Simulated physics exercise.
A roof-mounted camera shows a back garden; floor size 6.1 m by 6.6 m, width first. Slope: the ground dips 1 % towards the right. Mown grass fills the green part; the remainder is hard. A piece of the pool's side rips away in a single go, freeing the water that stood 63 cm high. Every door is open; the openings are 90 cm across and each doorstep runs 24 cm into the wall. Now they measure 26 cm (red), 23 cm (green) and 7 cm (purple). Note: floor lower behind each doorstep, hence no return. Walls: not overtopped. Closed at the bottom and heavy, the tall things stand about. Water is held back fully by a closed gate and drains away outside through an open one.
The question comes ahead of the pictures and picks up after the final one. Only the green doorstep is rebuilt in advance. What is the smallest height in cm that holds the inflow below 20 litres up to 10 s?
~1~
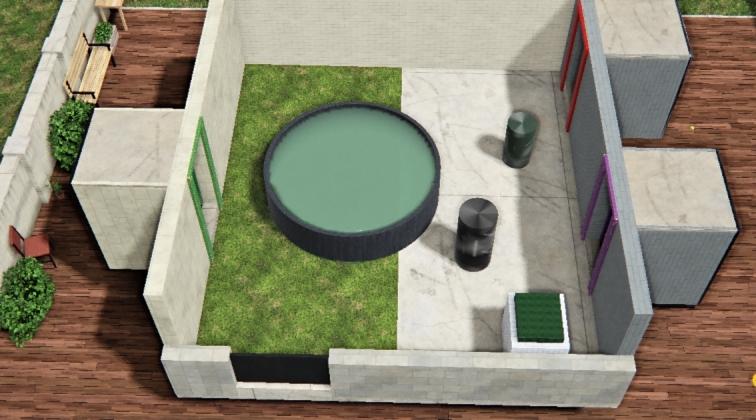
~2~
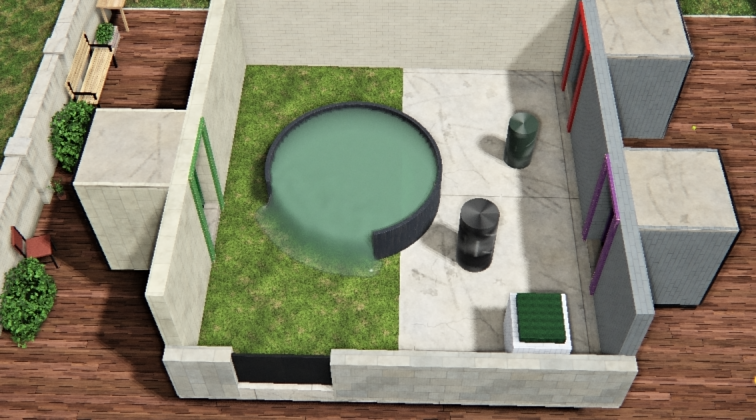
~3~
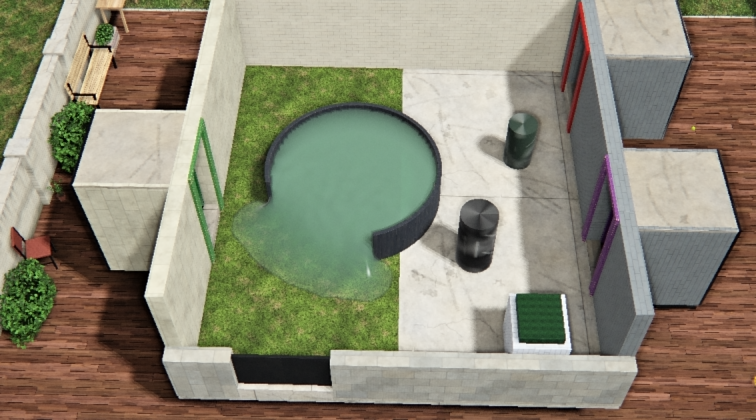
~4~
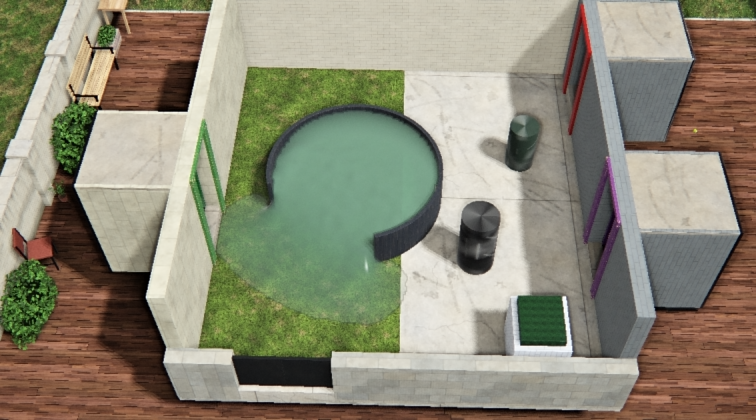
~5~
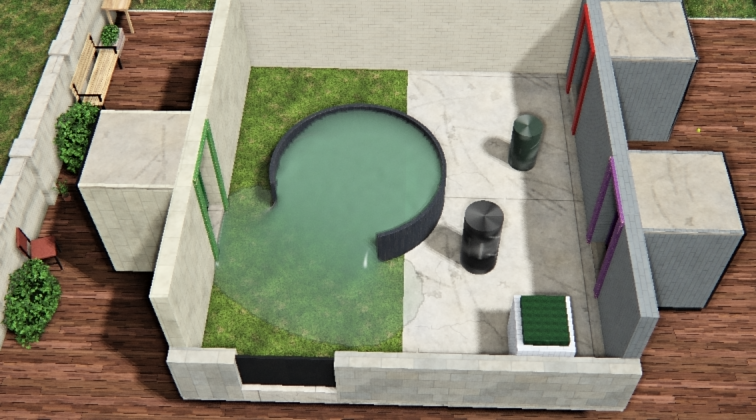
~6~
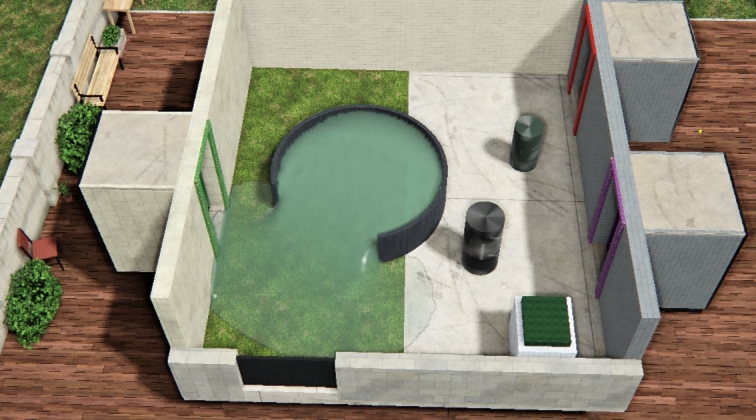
At least 23 cm.
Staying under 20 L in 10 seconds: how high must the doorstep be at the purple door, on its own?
The purple door needs around 20 cm.
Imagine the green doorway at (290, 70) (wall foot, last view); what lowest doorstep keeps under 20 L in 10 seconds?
It needs roughly 7.0 cm.
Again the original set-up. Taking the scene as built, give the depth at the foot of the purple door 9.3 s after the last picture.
It works out to about 13.0 centimetres deep.
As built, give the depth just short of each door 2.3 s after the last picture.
Red door: 0 cm; green door: 23 cm; purple door: 0 cm.
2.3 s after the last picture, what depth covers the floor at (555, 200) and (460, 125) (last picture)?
Depths of around 0 and 0 centimetres.
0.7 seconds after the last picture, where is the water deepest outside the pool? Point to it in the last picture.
Near pixel (199, 374).
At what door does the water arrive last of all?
The red door comes last.
Then, 0.7 s after the last picture water covers 30 % of the floor, deepest (46 cm) near (199, 374); 22 cm at the green door, 3 litres in over its 23 cm doorstep.
Then, 2.3 s after the last picture water covers 40 % of the floor, deepest (37 cm) near (199, 374); 23 cm at the green door, 13 litres in over its 23 cm doorstep.
Then, 9.3 s after the last picture water covers 100 % of the floor, deepest (14 cm) near (502, 372); 11 cm at the green door, 18 litres in over its 23 cm doorstep.
At the green door as built, the water peaked near 28 cm, by the last picture.
With a doorstep of 19.5 cm, 48 litres would have come in within the 10 s; with 27 cm, 4 litres. So under 20 litres takes about 23 cm.
